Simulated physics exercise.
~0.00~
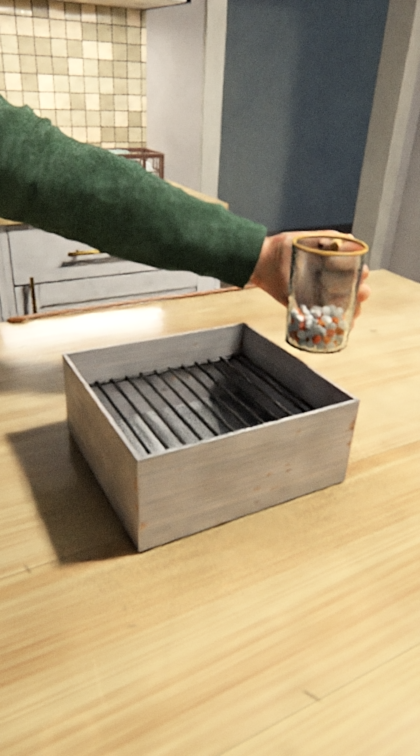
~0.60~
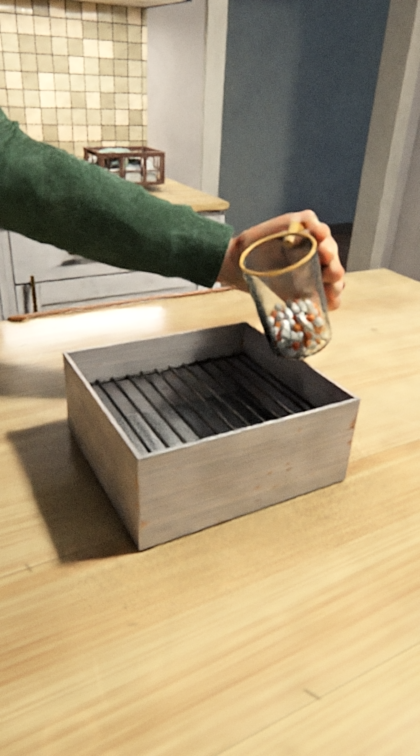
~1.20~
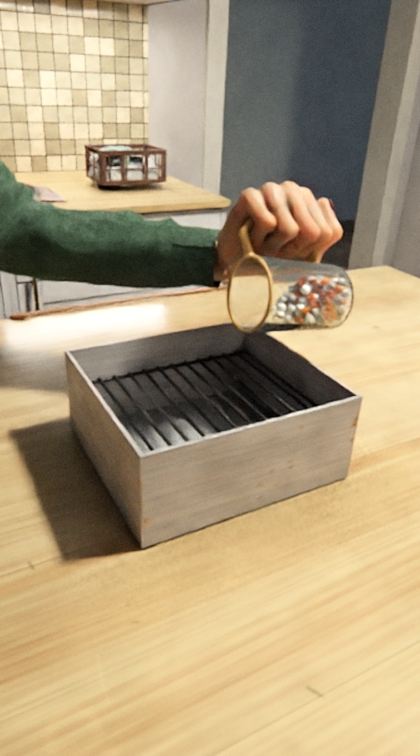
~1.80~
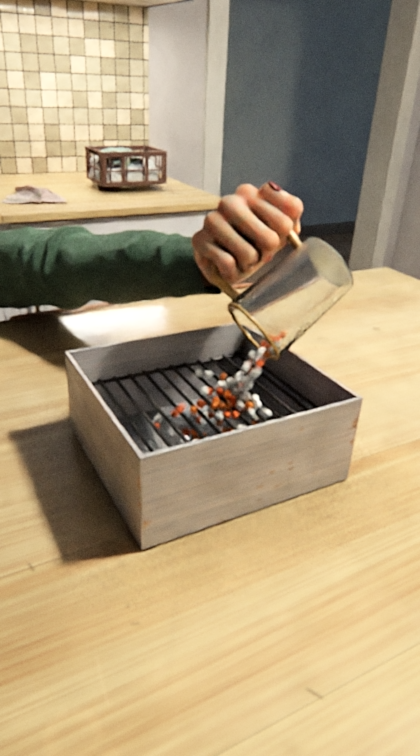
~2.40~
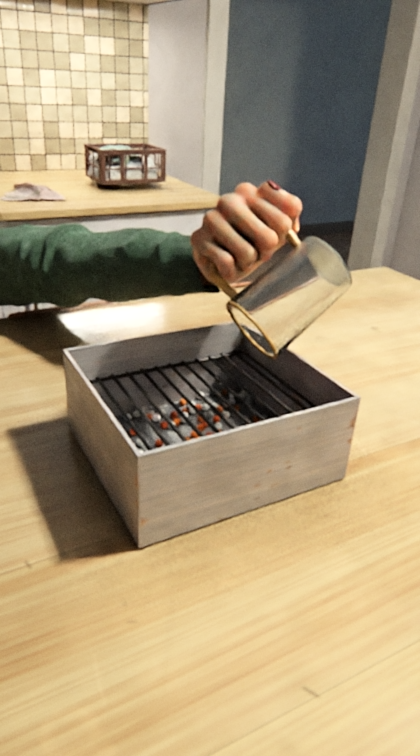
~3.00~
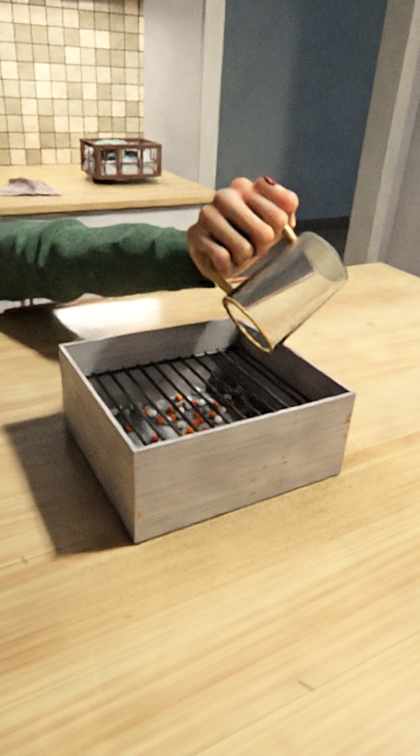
A hand tips a cup of orange and white pieces, which all drop below the wires.
